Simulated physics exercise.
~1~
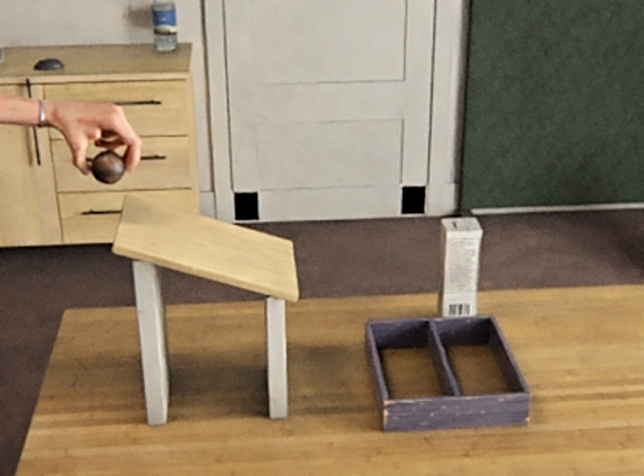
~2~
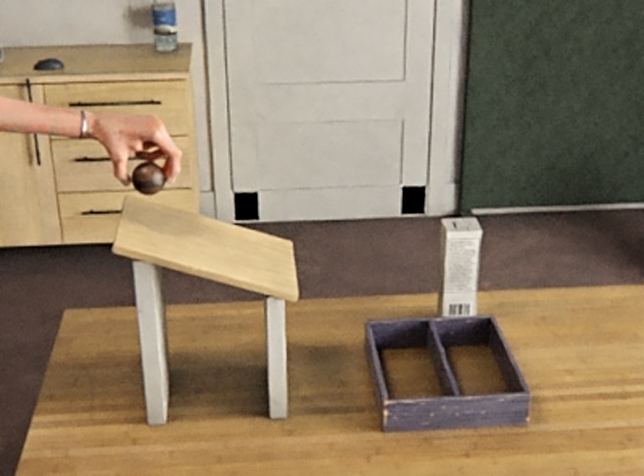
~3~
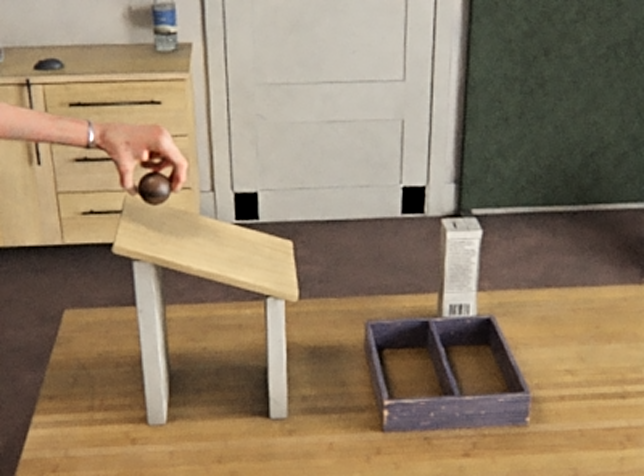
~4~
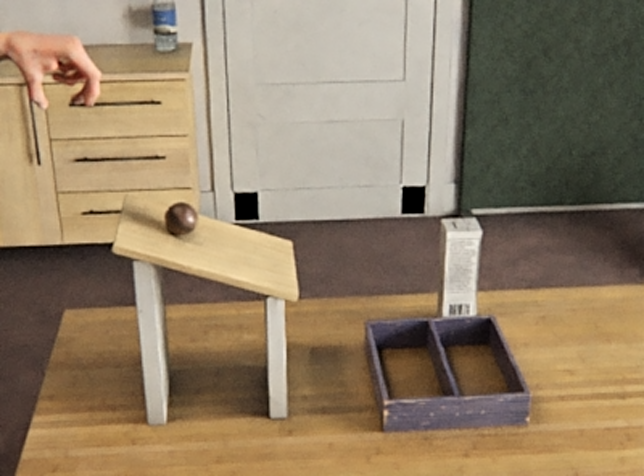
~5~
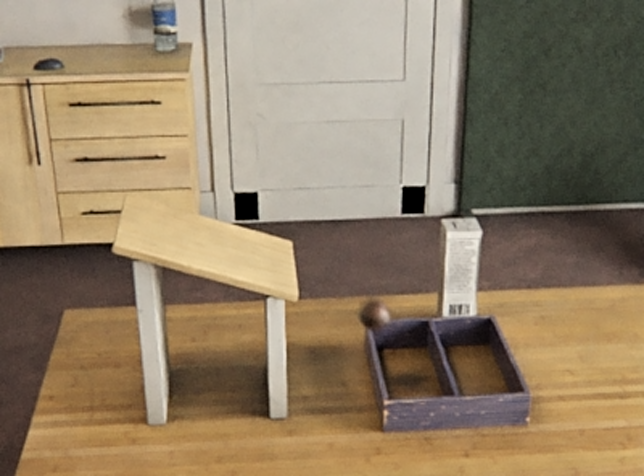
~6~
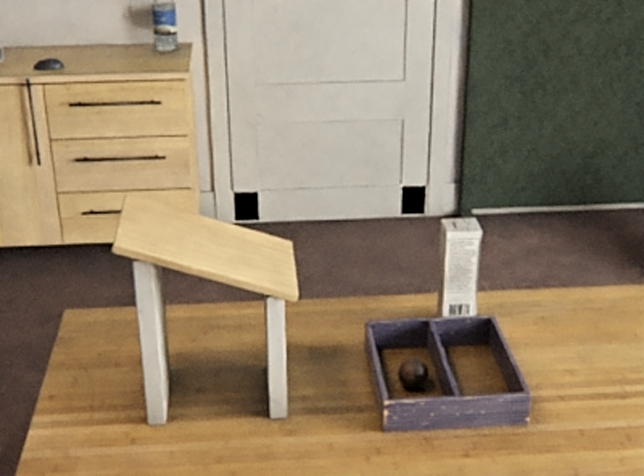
Brown ball released by a hand on a sloping board, moving down rightward and ending in the nearer bay of a purple tray.
